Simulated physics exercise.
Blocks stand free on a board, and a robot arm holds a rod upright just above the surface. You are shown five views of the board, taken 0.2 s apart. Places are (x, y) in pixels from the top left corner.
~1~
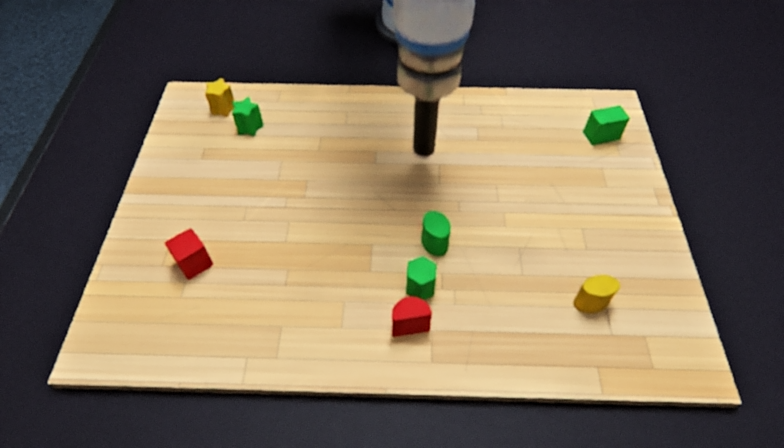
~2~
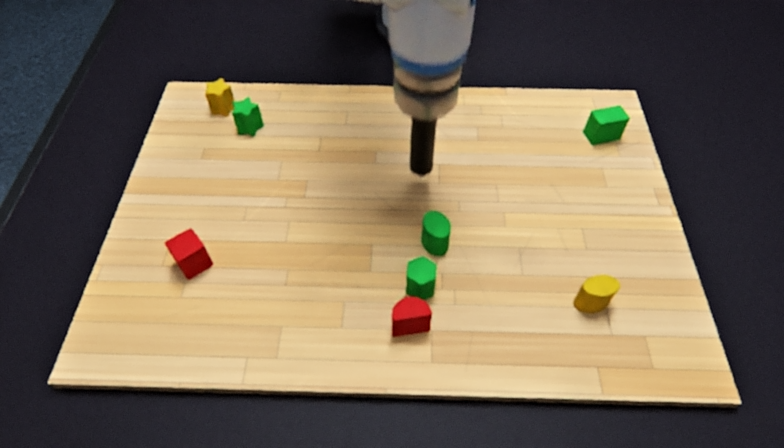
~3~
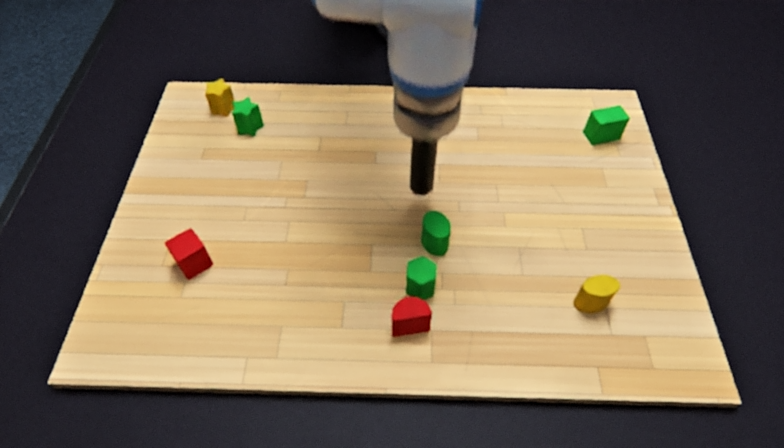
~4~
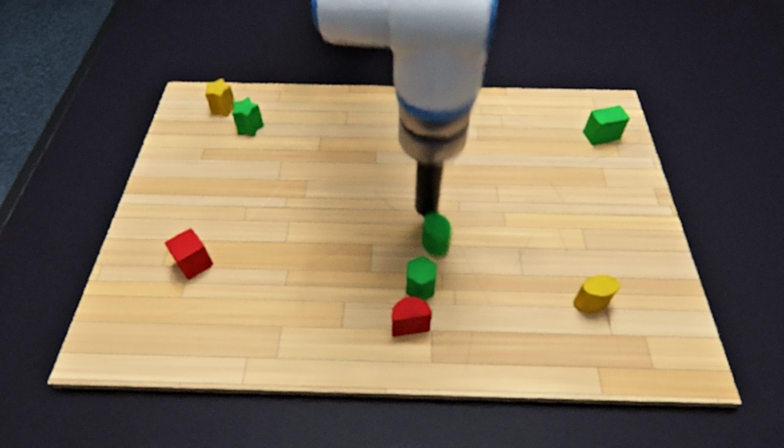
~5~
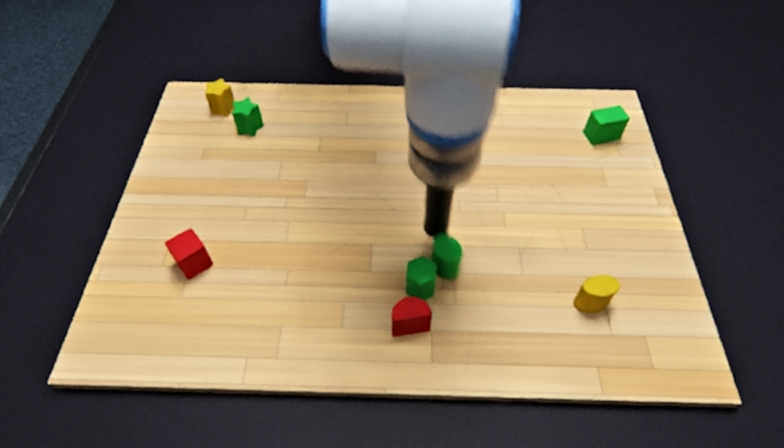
The clip opens on a wooden board scattered with red, green and yellow blocks, a robot arm holding a dark rod near the top centre. The arm moves the rod down the board toward the viewer, then nudges the green oval block slightly down and to the right, while the other blocks stay still.
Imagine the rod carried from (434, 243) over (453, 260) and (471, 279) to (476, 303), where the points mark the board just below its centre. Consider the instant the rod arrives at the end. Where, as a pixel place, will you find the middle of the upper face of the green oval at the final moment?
(463, 306)
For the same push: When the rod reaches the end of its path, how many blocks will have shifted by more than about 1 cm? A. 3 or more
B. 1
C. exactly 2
The answer is B.
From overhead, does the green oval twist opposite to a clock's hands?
Short answer: No.
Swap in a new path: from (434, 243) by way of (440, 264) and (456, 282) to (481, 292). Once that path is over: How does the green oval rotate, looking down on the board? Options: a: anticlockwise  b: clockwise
Letter b.
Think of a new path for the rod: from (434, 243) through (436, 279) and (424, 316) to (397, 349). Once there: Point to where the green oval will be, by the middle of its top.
Around (463, 288).
What follows on the original path. Halfway along, rod at (466, 256); green oval at (465, 277), turned 45° clockwise.
At the end, rod at (480, 290); green six-sided block in place; green oval at (463, 306), turned 105° clockwise.
